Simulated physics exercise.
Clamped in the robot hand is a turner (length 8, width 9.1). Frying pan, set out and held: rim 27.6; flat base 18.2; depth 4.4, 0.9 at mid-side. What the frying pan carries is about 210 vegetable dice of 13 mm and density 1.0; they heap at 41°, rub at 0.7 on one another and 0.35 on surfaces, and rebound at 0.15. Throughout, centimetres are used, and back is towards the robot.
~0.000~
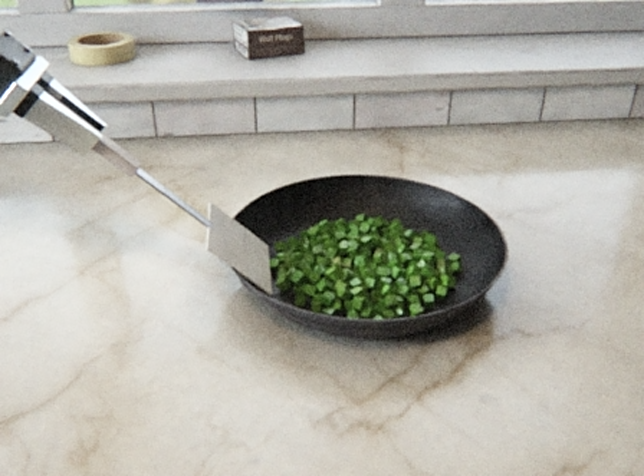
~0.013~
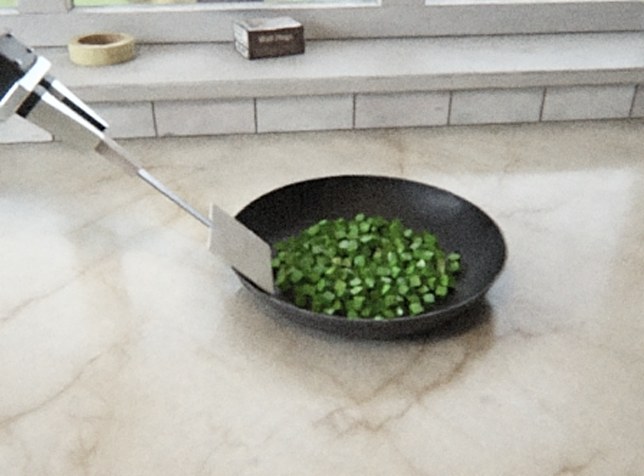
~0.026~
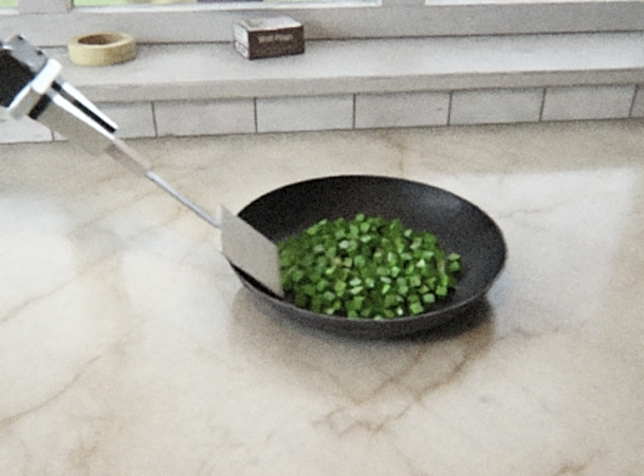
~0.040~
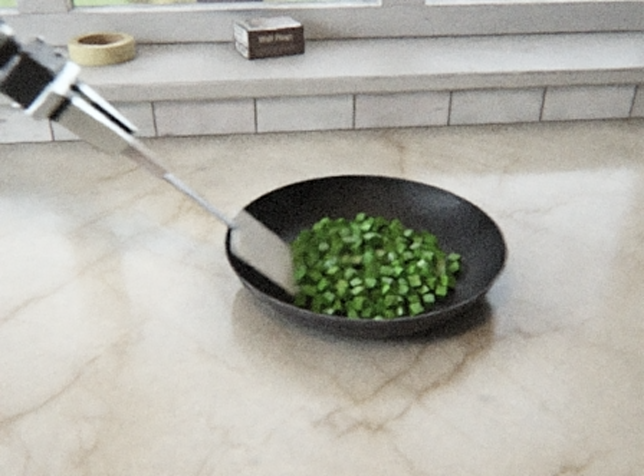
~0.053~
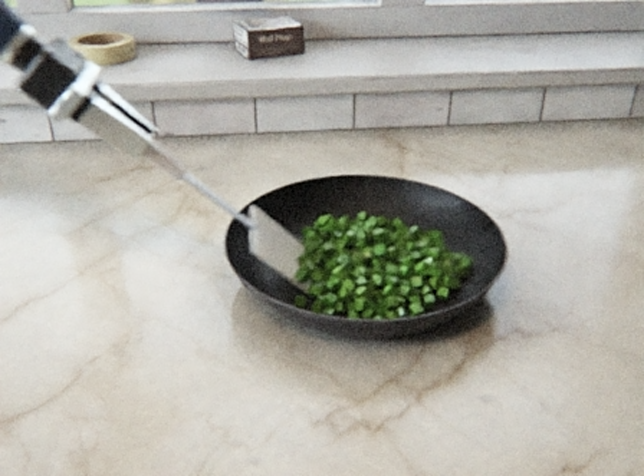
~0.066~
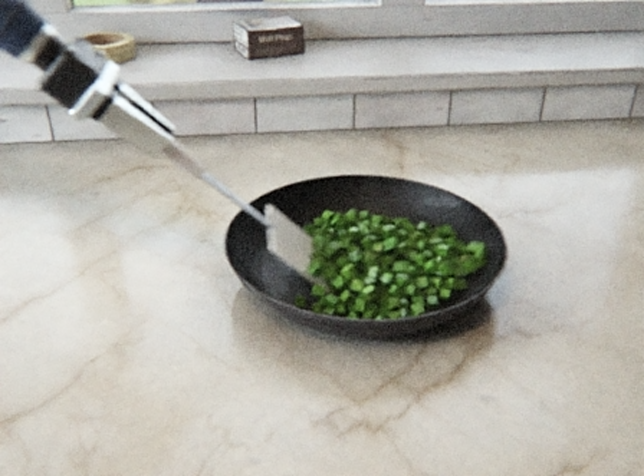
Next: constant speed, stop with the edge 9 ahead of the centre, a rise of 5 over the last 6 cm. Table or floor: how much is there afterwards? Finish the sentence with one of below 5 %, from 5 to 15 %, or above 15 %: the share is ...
The share is above 15 %.
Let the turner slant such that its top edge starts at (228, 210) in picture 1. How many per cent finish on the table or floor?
I'd estimate close to 25 per cent.
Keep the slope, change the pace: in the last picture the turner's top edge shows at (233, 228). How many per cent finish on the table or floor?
5 %.
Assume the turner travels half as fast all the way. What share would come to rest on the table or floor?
10 per cent, about.
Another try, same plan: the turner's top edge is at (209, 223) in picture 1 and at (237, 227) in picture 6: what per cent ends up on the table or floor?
Around 5 per cent finishes on the table or floor.
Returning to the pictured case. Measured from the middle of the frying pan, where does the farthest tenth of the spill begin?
About 55 cm.
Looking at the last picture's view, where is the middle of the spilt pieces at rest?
I'd point to somewhere close to (618, 256).
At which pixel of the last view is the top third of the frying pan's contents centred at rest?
I'd say around pixel (466, 250).
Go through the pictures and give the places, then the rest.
Turner top edge at (208, 224), sloping 45°; upper third of the load around (361, 258), from x 275 to 455, top at y 220; 210 in the frying pan, in the first frame.
Turner top edge at (210, 224), sloping 45°; upper third of the load around (361, 258), from x 275 to 455, top at y 220, in the second frame.
Turner top edge at (219, 226), sloping 45°; upper third of the load around (361, 258), from x 285 to 455, top at y 220, in the third frame.
Turner top edge at (235, 227), sloping 45°; upper third of the load around (358, 256), from x 295 to 455, top at y 220, in the fourth frame.
Turner top edge at (252, 227), sloping 45°; upper third of the load around (362, 251), from x 300 to 465, top at y 220, in the fifth frame.
Turner top edge at (270, 226), sloping 45°; upper third of the load around (378, 249), from x 300 to 480, top at y 215; 210 in the frying pan, in the sixth frame.
By 0.10 s, sloping 45°, highest piece 6 above the table; 210 in the frying pan.
By 0.13 s, sloping 45°, highest piece 8 above the table; 207 in the frying pan, 3 on the blade or in flight.
By 0.35 s, sloping 45°, highest piece 23 above the table; 164 in the frying pan, 28 on the table or floor, 18 on the blade or in flight.
By 1.40 s, sloping 45°, highest piece 5 above the table; 164 in the frying pan, 46 on the table or floor.
Final count, 164 in the frying pan, 46 on the table or floor. That is 22 % on the table or floor.
